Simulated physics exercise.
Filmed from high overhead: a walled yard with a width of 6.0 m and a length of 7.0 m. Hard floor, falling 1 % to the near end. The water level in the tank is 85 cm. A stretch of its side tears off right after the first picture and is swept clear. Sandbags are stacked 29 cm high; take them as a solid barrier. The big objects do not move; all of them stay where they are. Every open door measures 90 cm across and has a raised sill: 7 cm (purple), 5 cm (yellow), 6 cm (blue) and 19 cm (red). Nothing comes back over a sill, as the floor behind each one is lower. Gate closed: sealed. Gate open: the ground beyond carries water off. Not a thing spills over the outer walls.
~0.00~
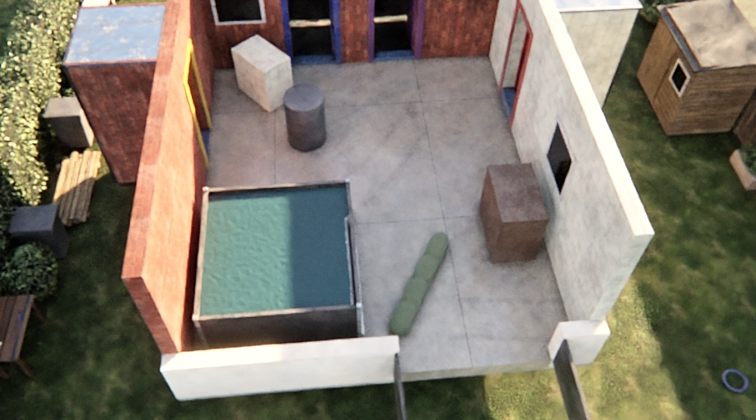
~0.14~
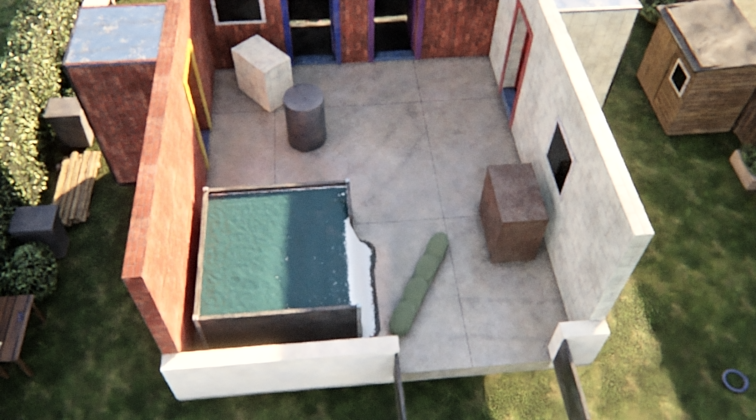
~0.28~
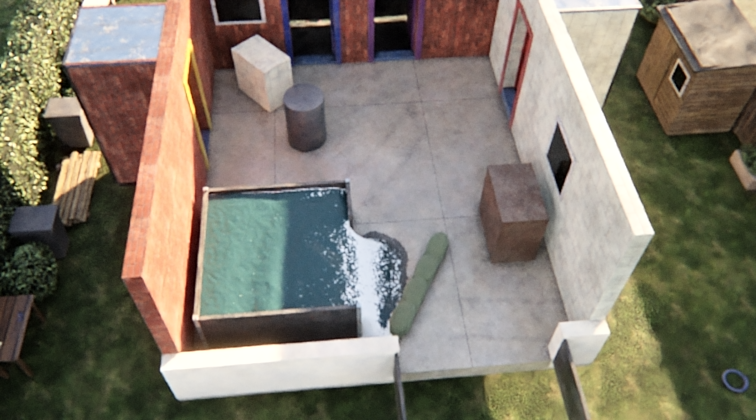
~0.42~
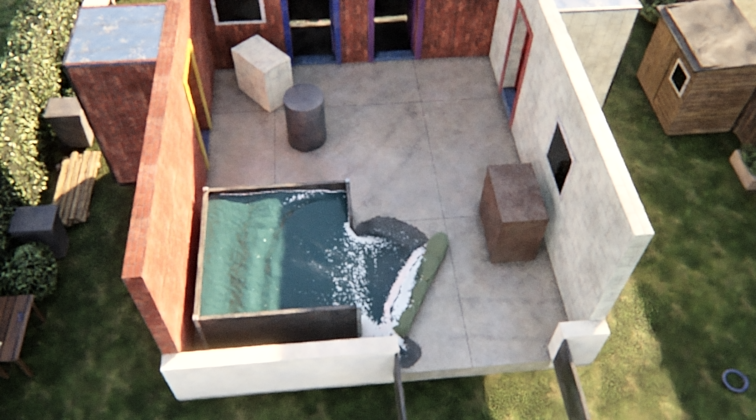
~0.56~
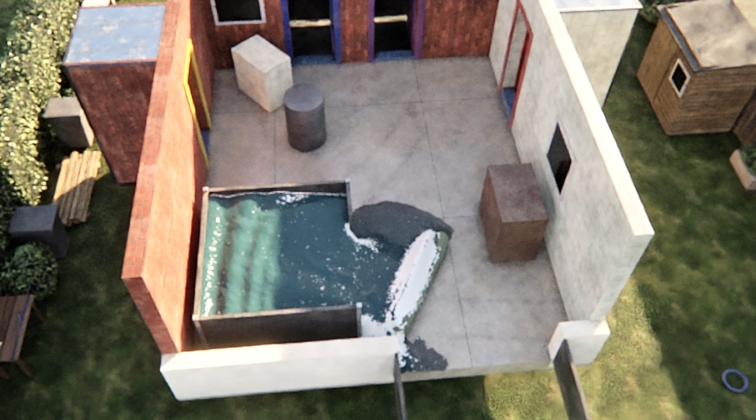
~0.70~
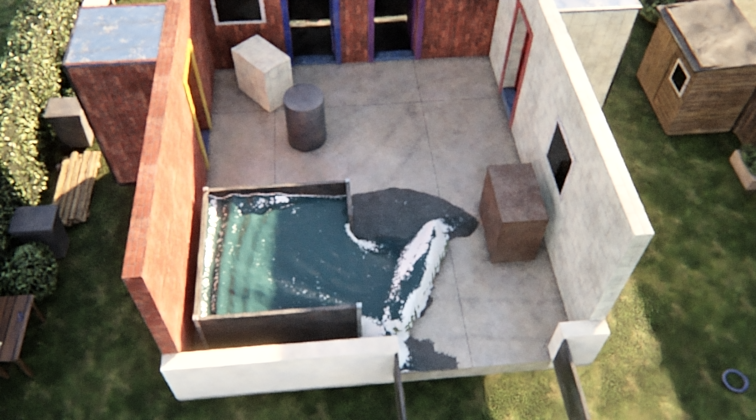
The clip opens on a walled yard seen from above, with still green water in a tank at the left. The tank's right side gives way and foaming water pours across the floor to the green sandbags, then surges over them and spreads toward the brown box and the near opening.
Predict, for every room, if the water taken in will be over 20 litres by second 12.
Prediction: For the purple door, over 20 litres; for the yellow door, over 20 litres; for the blue door, over 20 litres; for the red door, not over 20 litres.
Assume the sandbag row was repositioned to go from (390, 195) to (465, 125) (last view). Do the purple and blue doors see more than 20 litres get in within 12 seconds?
So the purple door comes out low enough while the blue door comes out low enough.
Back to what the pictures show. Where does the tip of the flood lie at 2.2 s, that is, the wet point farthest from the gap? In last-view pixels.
(482, 59).
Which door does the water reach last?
Yellow.
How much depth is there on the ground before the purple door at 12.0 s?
About 6.5 centimetres.
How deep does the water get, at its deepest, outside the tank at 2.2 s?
I'd put it at close to 52 cm.
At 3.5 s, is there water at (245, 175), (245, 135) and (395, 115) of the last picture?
First spot bone dry, second bone dry, third soaked.
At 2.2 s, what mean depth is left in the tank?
Roughly 39 centimetres.
After 1.4 s water covers 35 % of the floor and is deepest (65 cm) near (399, 306); purple door not reached, yellow door not reached, blue door not reached, red door not reached.
After 2.2 s water covers 60 % of the floor and is deepest (52 cm) near (399, 306); purple door not reached, yellow door not reached, blue door not reached, red door 17 cm at the sill, 0 L in.
After 3.5 s water covers 75 % of the floor and is deepest (34 cm) near (466, 60); purple door 20 cm at the sill, 26 L in, yellow door not reached, blue door 8 cm at the sill, 0 L in, red door 15 cm at the sill, 0 L in.
After 7.0 s water covers 95 % of the floor and is deepest (19 cm) near (284, 86); purple door 9 cm at the sill, 75 L in, yellow door 12 cm at the sill, 6 L in, blue door 13 cm at the sill, 49 L in, red door 10 cm at the sill, 1 L in.
After 12.0 s water covers 95 % of the floor and is deepest (14 cm) near (276, 209); purple door 6 cm at the sill, 93 L in, yellow door 10 cm at the sill, 59 L in, blue door 7 cm at the sill, 110 L in, red door 11 cm at the sill, 1 L in.
